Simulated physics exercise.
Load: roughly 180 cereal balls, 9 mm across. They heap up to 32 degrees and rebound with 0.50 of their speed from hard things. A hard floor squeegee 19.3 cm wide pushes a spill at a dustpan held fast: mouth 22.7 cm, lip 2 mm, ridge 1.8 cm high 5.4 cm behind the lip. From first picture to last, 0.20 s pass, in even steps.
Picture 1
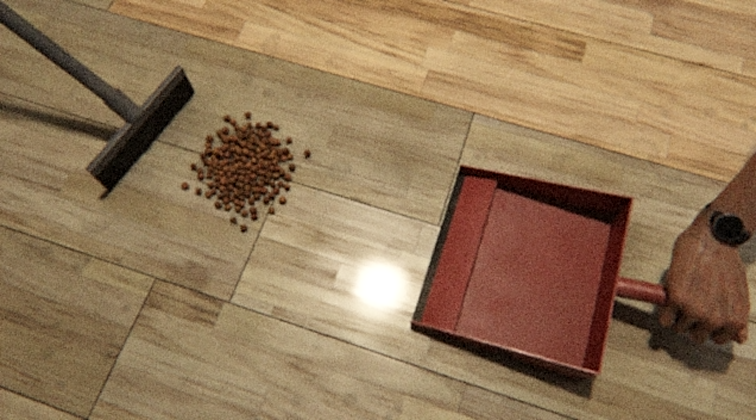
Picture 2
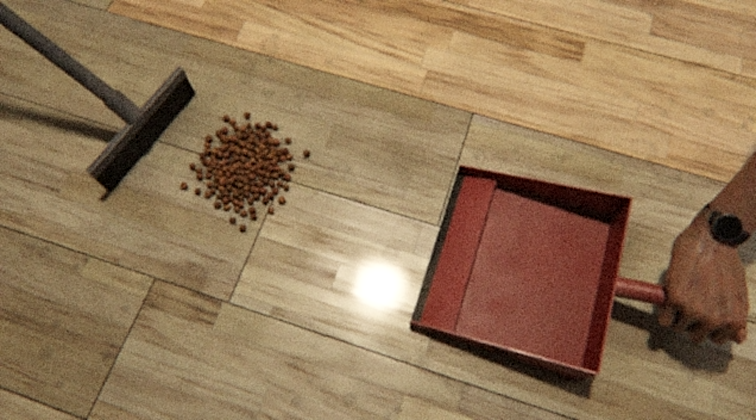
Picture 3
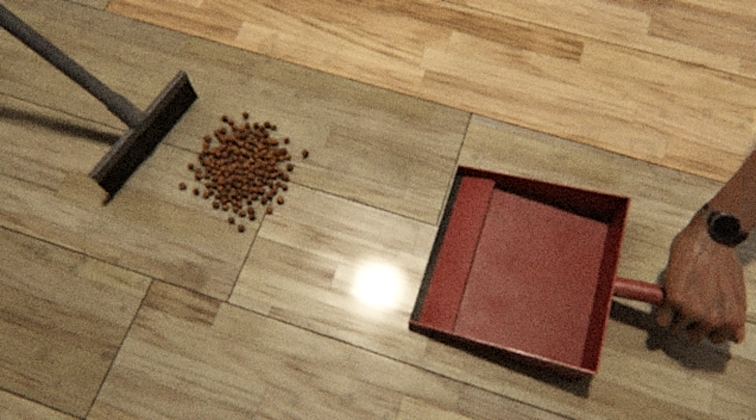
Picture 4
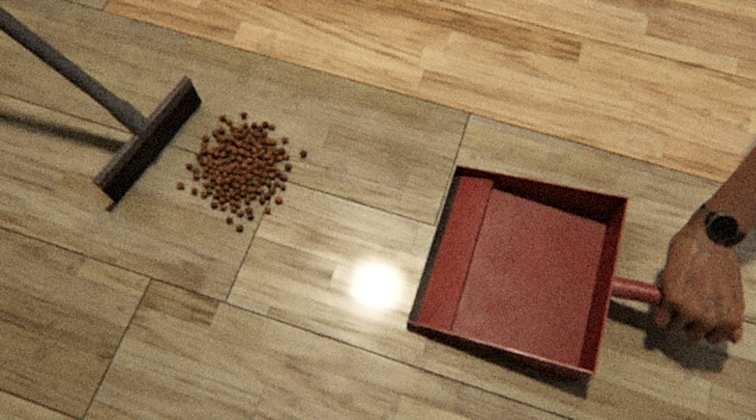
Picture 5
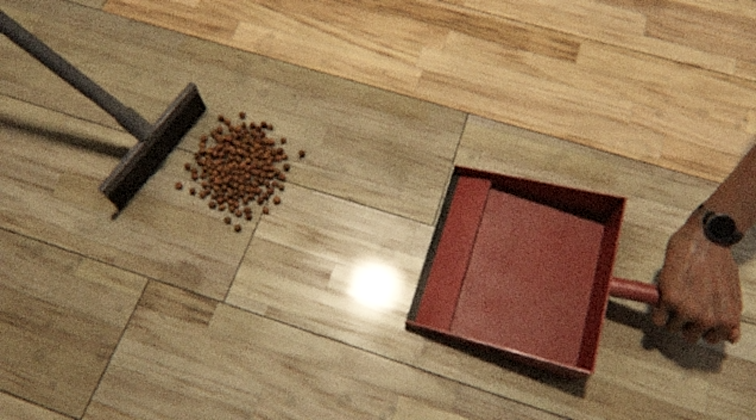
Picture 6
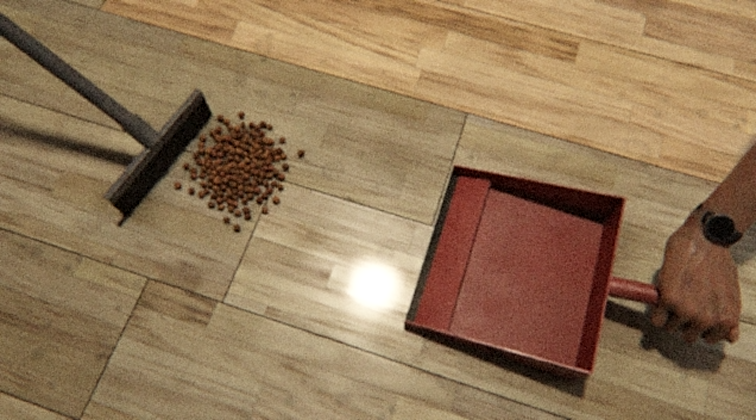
On a wood-look floor, a squeegee edges slightly toward a pile of brown cereal balls while a hand holds a red dustpan.
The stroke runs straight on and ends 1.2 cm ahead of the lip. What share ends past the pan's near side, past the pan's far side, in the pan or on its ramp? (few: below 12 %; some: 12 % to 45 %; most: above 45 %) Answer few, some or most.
Past the pan's near side: Some; past the pan's far side: Few; in the pan or on its ramp: Few.
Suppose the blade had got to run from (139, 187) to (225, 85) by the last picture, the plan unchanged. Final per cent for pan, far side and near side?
Pan 20, far 5, near 0.
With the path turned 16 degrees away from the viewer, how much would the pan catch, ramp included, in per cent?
Then about 25 per cent.
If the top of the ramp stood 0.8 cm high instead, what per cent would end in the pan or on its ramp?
In that case some 10 per cent.
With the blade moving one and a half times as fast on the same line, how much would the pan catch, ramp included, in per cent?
It would be near 5 per cent.
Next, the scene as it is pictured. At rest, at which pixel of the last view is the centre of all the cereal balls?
At about (402, 282).
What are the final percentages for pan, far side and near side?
Near side 35; far side 0; pan 5.
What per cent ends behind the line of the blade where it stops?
Roughly 50 per cent.
Then, 0.49 s after the last picture, middle of the blade 22 cm from the lip; 0 % over the lip, far side 0 %, near side 0 %.
Then, 0.82 s after the last picture, middle of the blade 11 cm from the lip; 0 % over the lip, far side 0 %, near side 25 %.
Then, 1.24 s after the last picture, middle of the blade 3 cm from the lip; 5 % over the lip, far side 0 %, near side 35 %.
In the end, near side 35 %, far side 0 %, pan 5 %, in front of the lip or behind the blade 60 %.
